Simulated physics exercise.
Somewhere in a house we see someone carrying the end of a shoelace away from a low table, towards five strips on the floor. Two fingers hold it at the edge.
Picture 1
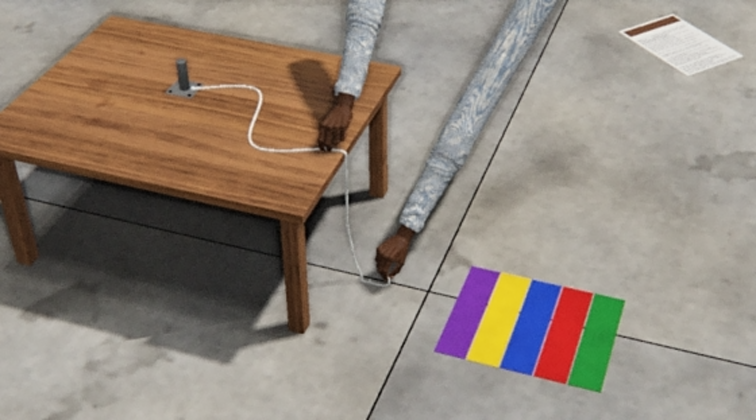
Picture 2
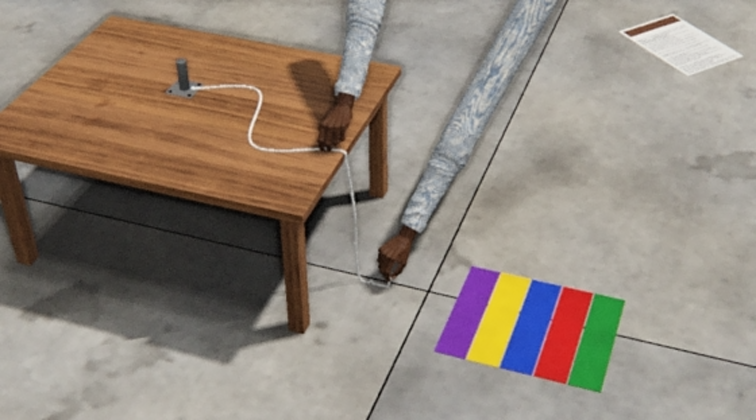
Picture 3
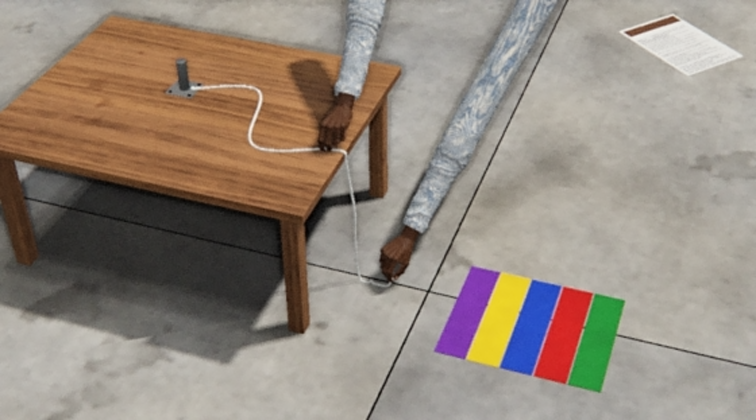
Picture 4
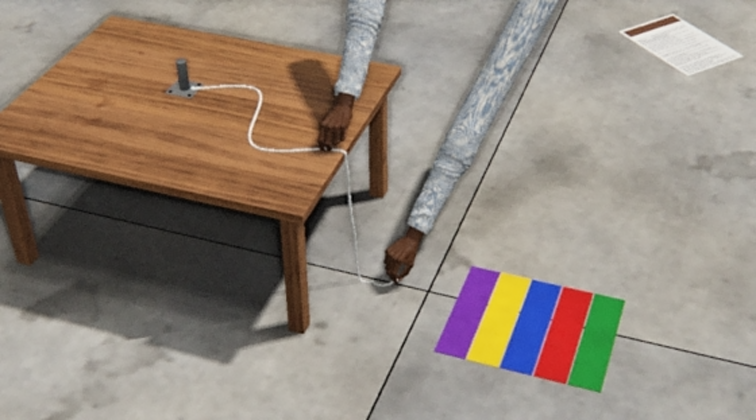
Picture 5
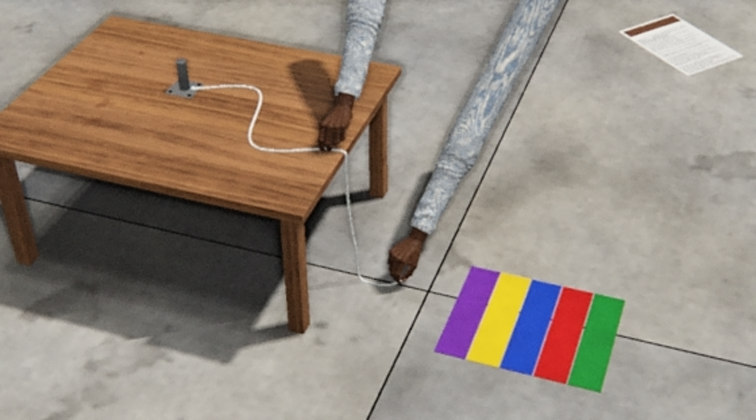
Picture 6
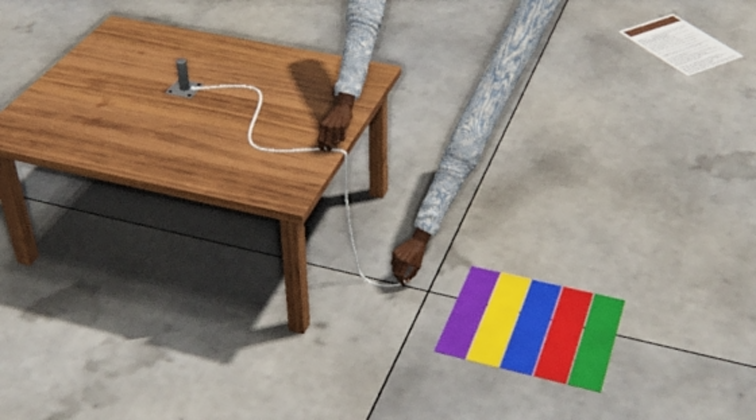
In this clip, one hand holds a white cord at the edge of a low wooden table while another hand, near the floor, moves the cord's end slightly right, toward the purple side of five coloured strips.
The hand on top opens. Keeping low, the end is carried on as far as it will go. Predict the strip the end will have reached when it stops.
I would say the red strip.
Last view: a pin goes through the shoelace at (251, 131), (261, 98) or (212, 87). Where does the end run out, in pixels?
Readings in order - (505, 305), (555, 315), (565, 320).
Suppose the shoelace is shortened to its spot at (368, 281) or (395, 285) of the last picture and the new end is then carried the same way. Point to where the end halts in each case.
The pixels are close to (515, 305) for the first and (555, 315) for the second.
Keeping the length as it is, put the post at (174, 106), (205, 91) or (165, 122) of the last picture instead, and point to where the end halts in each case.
About (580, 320), (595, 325) and (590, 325).
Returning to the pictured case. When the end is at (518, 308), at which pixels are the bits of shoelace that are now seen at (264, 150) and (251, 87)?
Result - first point (342, 142), second point (236, 108).
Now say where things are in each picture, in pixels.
The first frame shows end (389, 278); purple (456, 339); yellow (489, 347); blue (522, 355); red (555, 363); green (589, 371).
The second frame shows end (391, 278); shoelace through (227, 86) (258, 109) (260, 149) (333, 150) (354, 207) (357, 262).
The third frame shows end (393, 279).
The fourth frame shows end (398, 280); shoelace through (227, 86) (258, 109) (260, 149) (333, 150) (350, 207) (357, 262).
The fifth frame shows end (401, 281).
The sixth frame shows end (405, 281); shoelace through (227, 86) (258, 109) (260, 149) (333, 150) (347, 206) (357, 262).
A little later, end near (518, 308); over yellow.
Next, end near (552, 316); over red.
When it is tight, end near (572, 320); over red. It gets as far as the red strip.
